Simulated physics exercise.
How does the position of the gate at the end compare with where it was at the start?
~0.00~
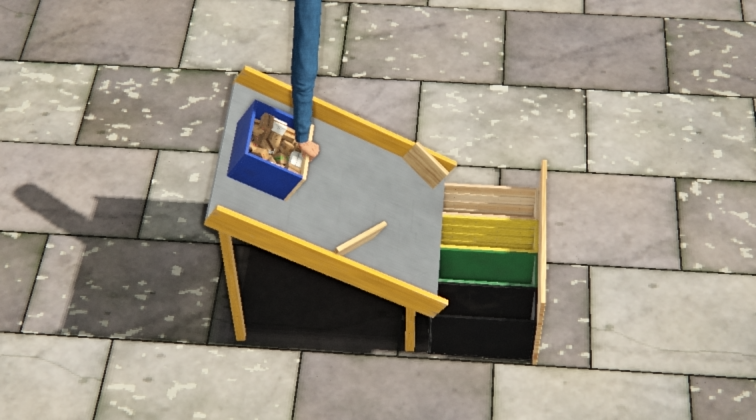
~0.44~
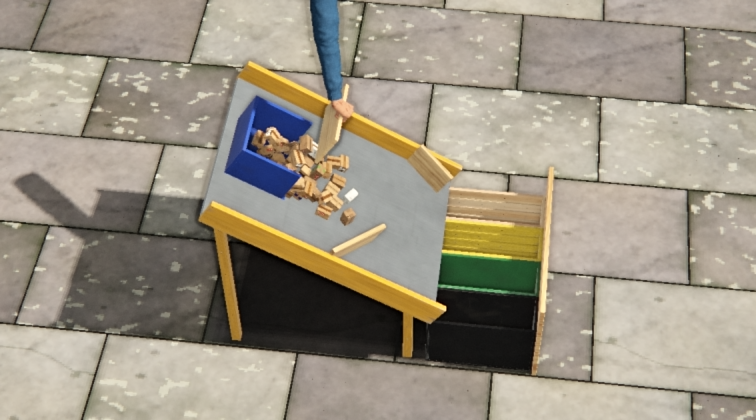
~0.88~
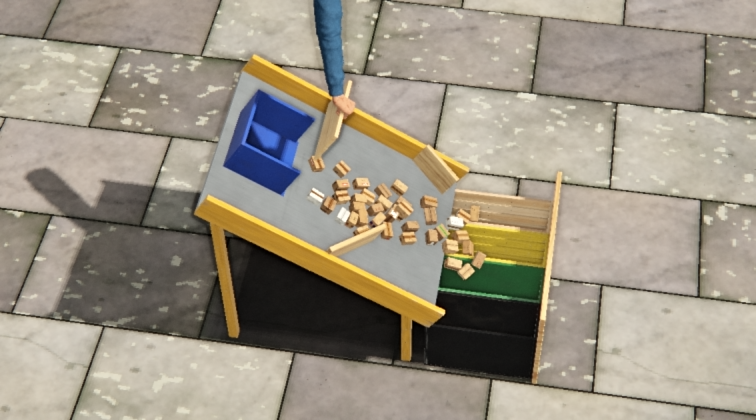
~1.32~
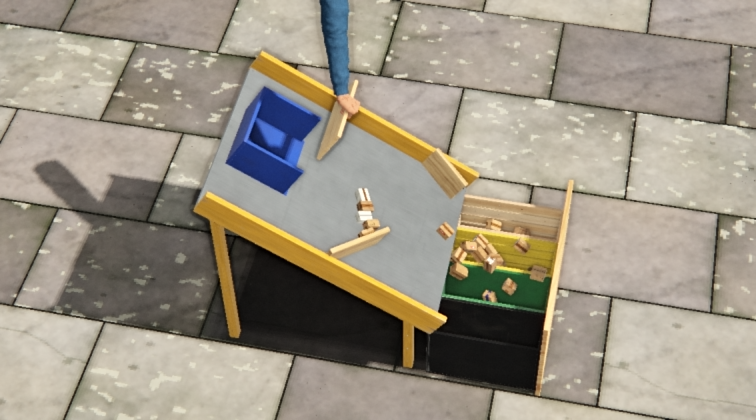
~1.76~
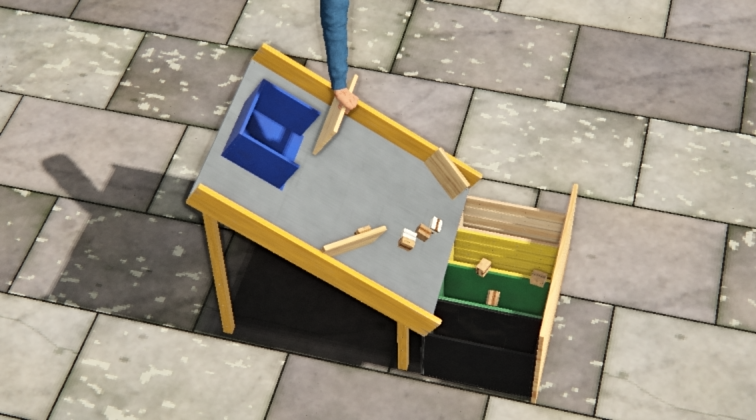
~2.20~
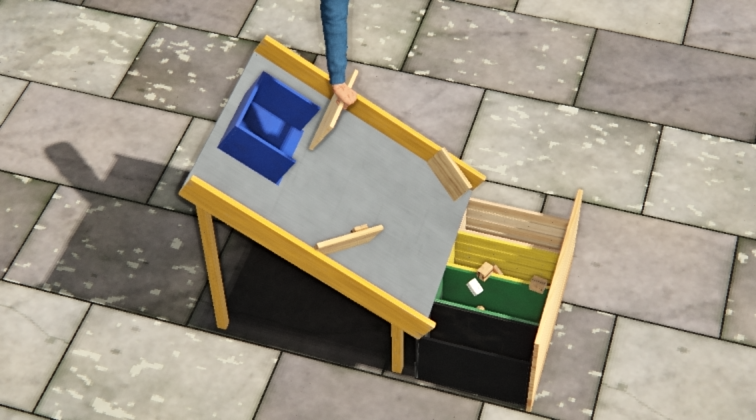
At the start the gate is against the open side of the blue pen. By the end the hand is holding it clear of the pen, higher up and further to the right.
Small tan parcels spilling from a blue pen as a hand lifts its gate, sliding downslope mostly into yellow and green bins.
